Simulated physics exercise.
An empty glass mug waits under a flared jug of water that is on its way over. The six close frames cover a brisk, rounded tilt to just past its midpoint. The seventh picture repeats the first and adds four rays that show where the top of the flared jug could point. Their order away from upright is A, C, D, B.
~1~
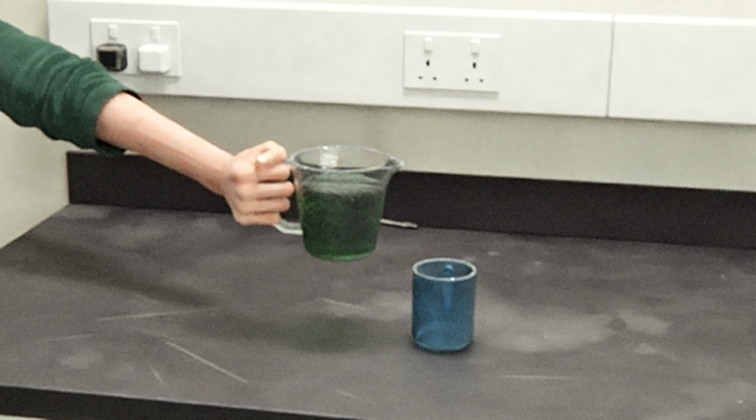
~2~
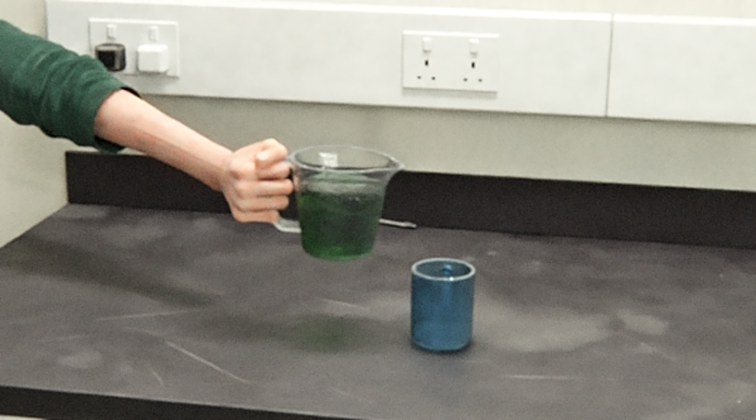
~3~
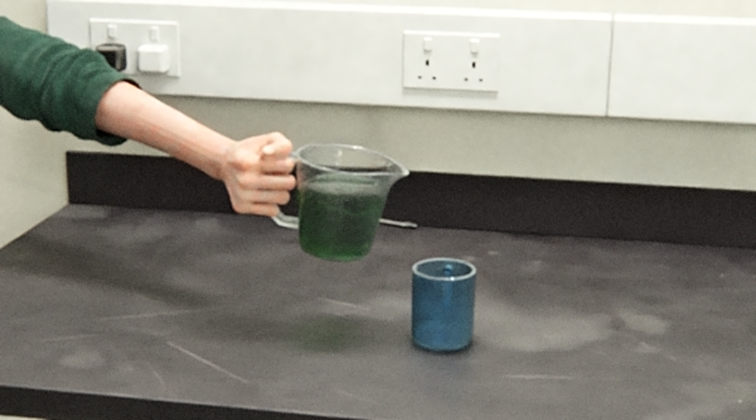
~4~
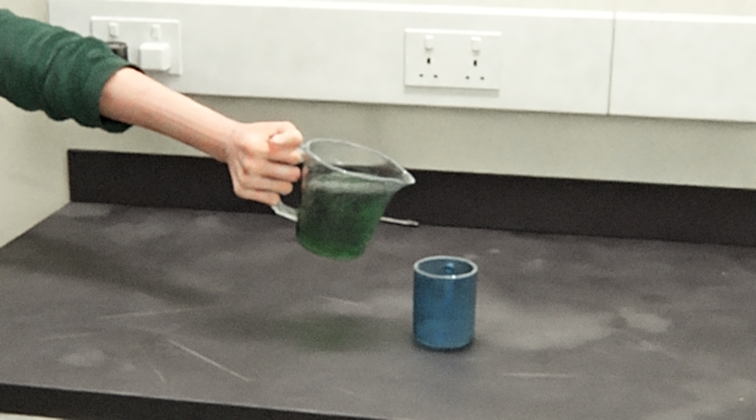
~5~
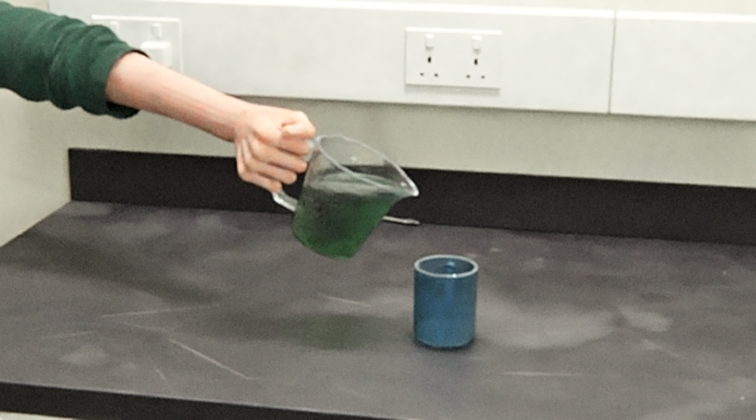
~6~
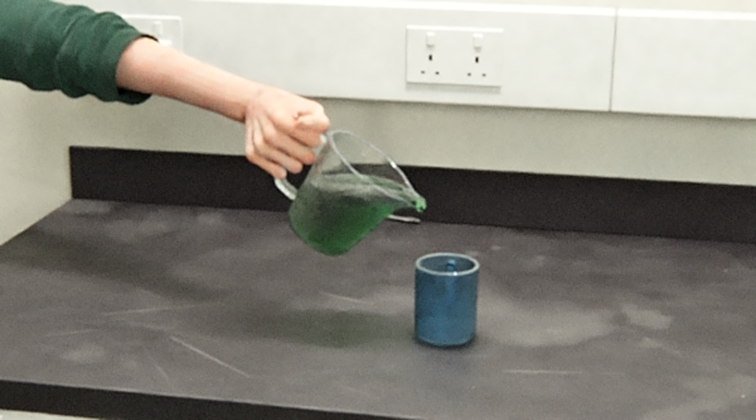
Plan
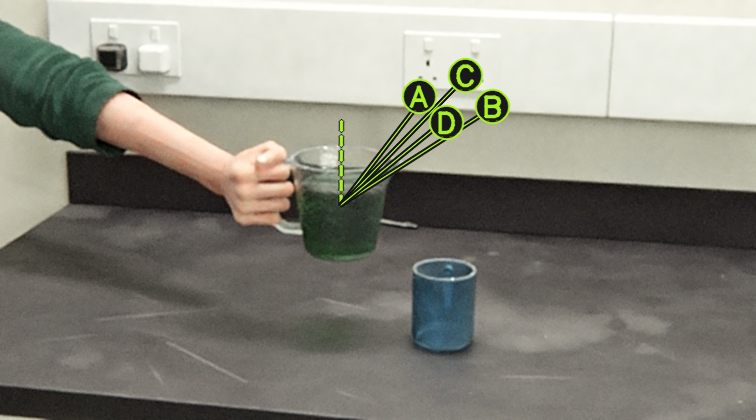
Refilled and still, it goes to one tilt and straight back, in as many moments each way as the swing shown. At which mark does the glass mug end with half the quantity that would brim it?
Use mark D.
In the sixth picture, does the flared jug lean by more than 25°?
Yes, it does.
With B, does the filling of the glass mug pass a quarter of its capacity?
Yes, clearly.
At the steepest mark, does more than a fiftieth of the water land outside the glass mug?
No.
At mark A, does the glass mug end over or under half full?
Under half.
On the marked copy, A at (412, 112); B at (478, 116); C at (454, 88); D at (431, 131).
Choosing A, the glass mug ends with about 16 % of what it can hold.
Choosing B, the glass mug ends with about 67 % of what it can hold.
Choosing C, the glass mug ends with about 29 % of what it can hold.
Choosing D, the glass mug ends with about 47 % of what it can hold.
